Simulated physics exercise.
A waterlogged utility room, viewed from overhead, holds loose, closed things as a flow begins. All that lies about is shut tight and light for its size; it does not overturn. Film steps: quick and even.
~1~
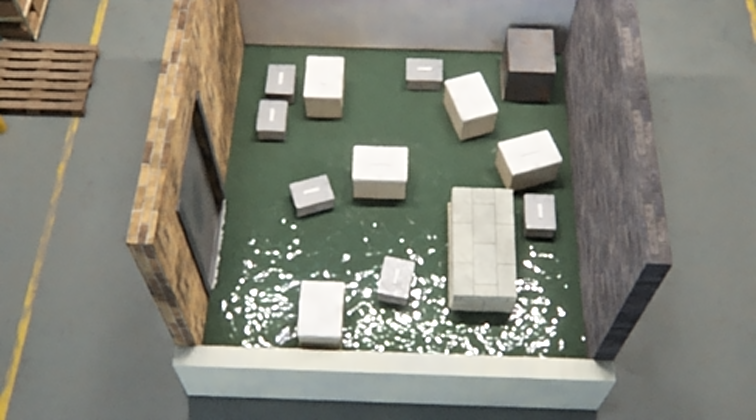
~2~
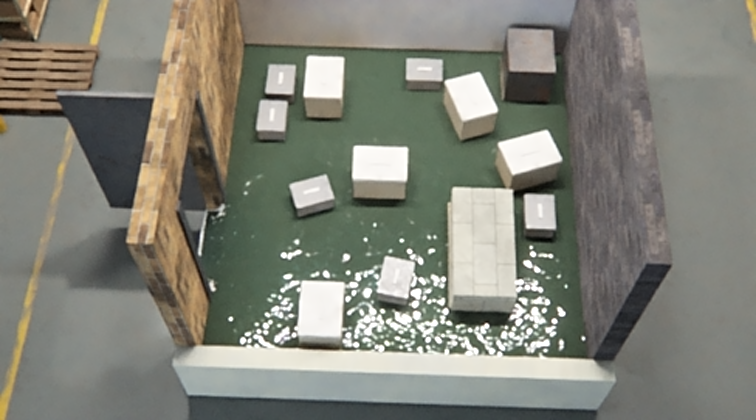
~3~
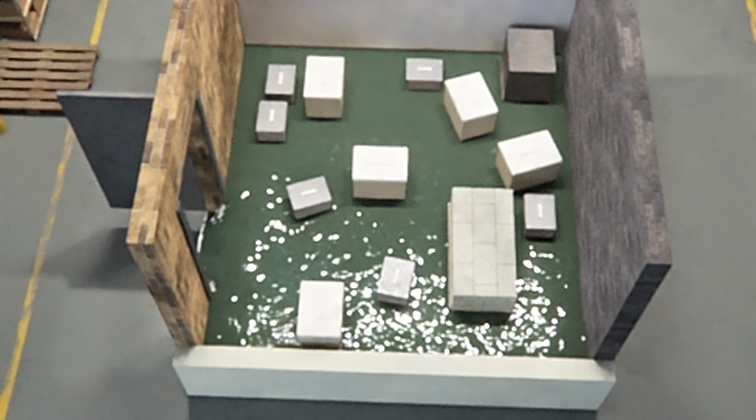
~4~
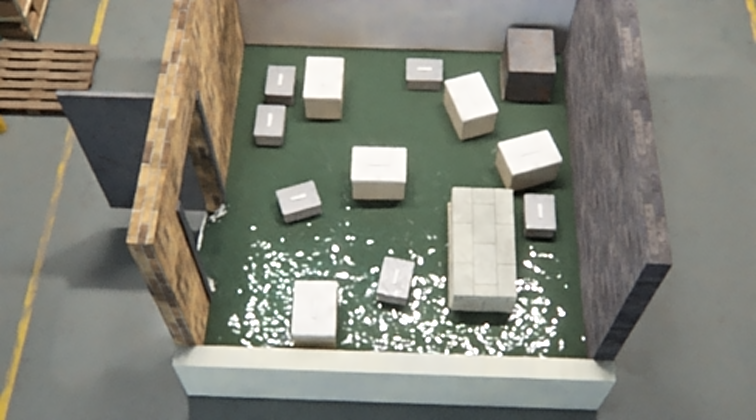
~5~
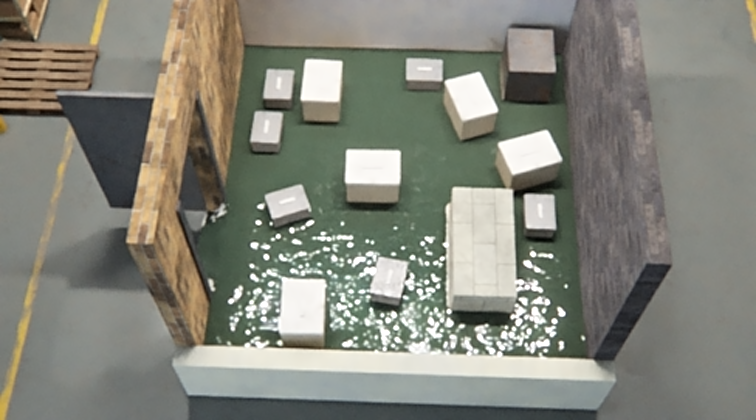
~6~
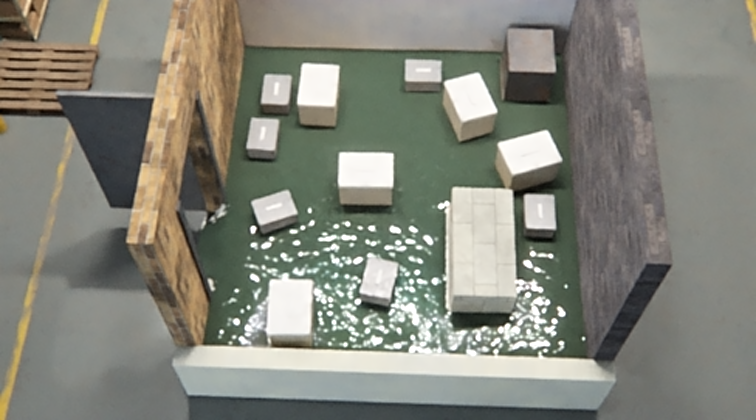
In a flooded room, a door swings open at left, then floating boxes drift slowly left.
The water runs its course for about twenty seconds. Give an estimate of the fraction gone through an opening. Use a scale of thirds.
On that scale, between one and two thirds.
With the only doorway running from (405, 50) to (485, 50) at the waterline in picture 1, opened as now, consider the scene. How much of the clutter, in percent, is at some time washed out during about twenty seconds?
About 80 percent.
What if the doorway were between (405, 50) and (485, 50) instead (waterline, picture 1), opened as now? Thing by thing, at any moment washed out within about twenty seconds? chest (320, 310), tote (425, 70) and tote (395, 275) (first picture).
Turn by turn - stays put, departs, stays put.
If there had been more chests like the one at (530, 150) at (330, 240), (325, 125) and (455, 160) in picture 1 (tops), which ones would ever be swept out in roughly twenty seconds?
First escapes, second escapes, third doesn't escape.
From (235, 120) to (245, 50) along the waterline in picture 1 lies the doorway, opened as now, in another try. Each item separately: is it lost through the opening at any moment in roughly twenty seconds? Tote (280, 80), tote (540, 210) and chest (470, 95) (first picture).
Taken in turn, the first item is flushed away, the second is held back and the last is flushed away.
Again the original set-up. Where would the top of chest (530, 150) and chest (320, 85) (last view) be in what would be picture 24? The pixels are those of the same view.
Near (478, 156) and (269, 162).
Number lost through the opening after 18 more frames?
I make it 4.
A moment on, 1 of 11 are out; 10 afloat.
Next, 4 of 11 are out; 7 afloat.
Later, 7 of 11 are out; 4 afloat.
In the end, 7 of 11 are out; 4 afloat.
